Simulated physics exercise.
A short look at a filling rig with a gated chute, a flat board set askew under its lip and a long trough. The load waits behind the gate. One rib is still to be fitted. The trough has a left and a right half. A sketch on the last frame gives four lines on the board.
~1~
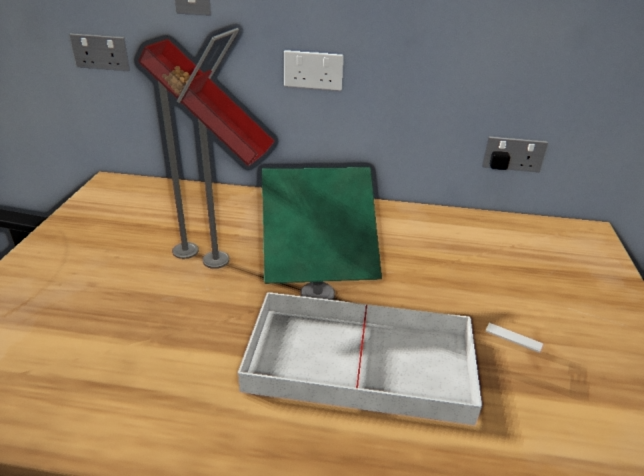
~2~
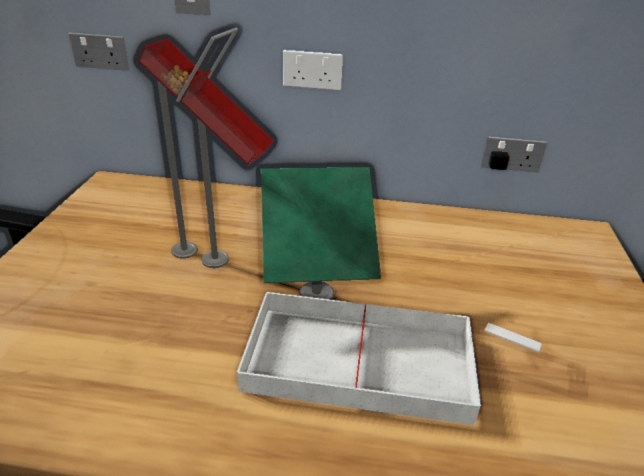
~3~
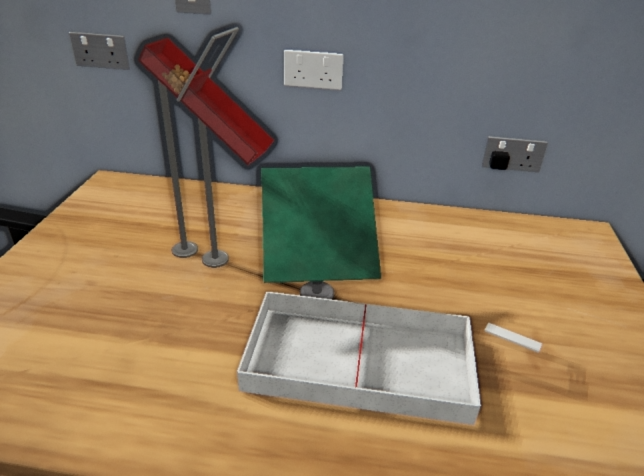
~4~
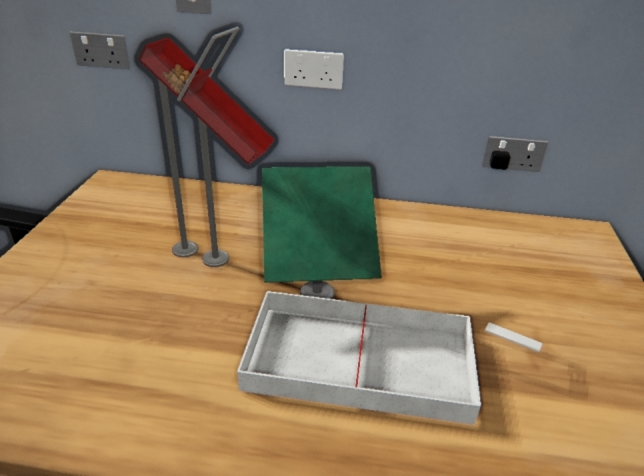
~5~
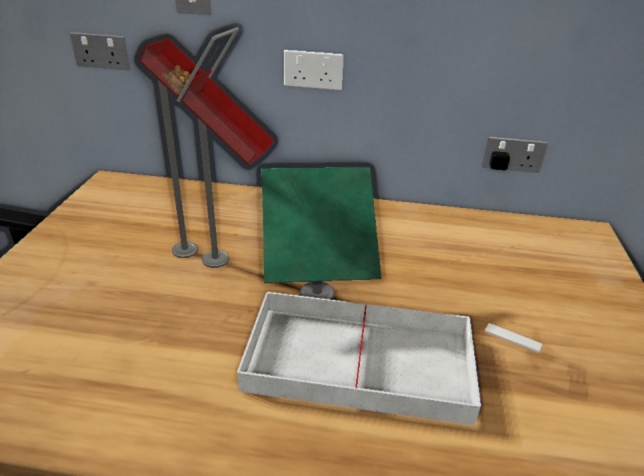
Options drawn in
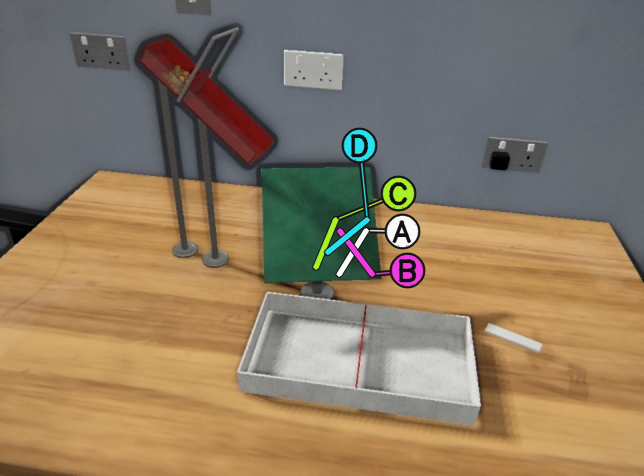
Small beads sitting still in a raised red chute above a green board and a divided pale trough on a wooden table.
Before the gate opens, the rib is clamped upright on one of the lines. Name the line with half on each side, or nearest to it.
B is best.
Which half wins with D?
The left half.
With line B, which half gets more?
Left.
On the marked copy, line A from (366, 230) to (339, 274); line B from (339, 230) to (372, 274); line C from (335, 219) to (316, 267); line D from (367, 219) to (327, 252).
With A, of what is caught, nearly all in the left half, a stray few in the right.
With B, of what is caught, about two thirds in the left half, about a third in the right.
With C, of what is caught, nearly all in the left half, a stray few in the right.
With D, of what is caught, nearly all in the left half, a stray few in the right.
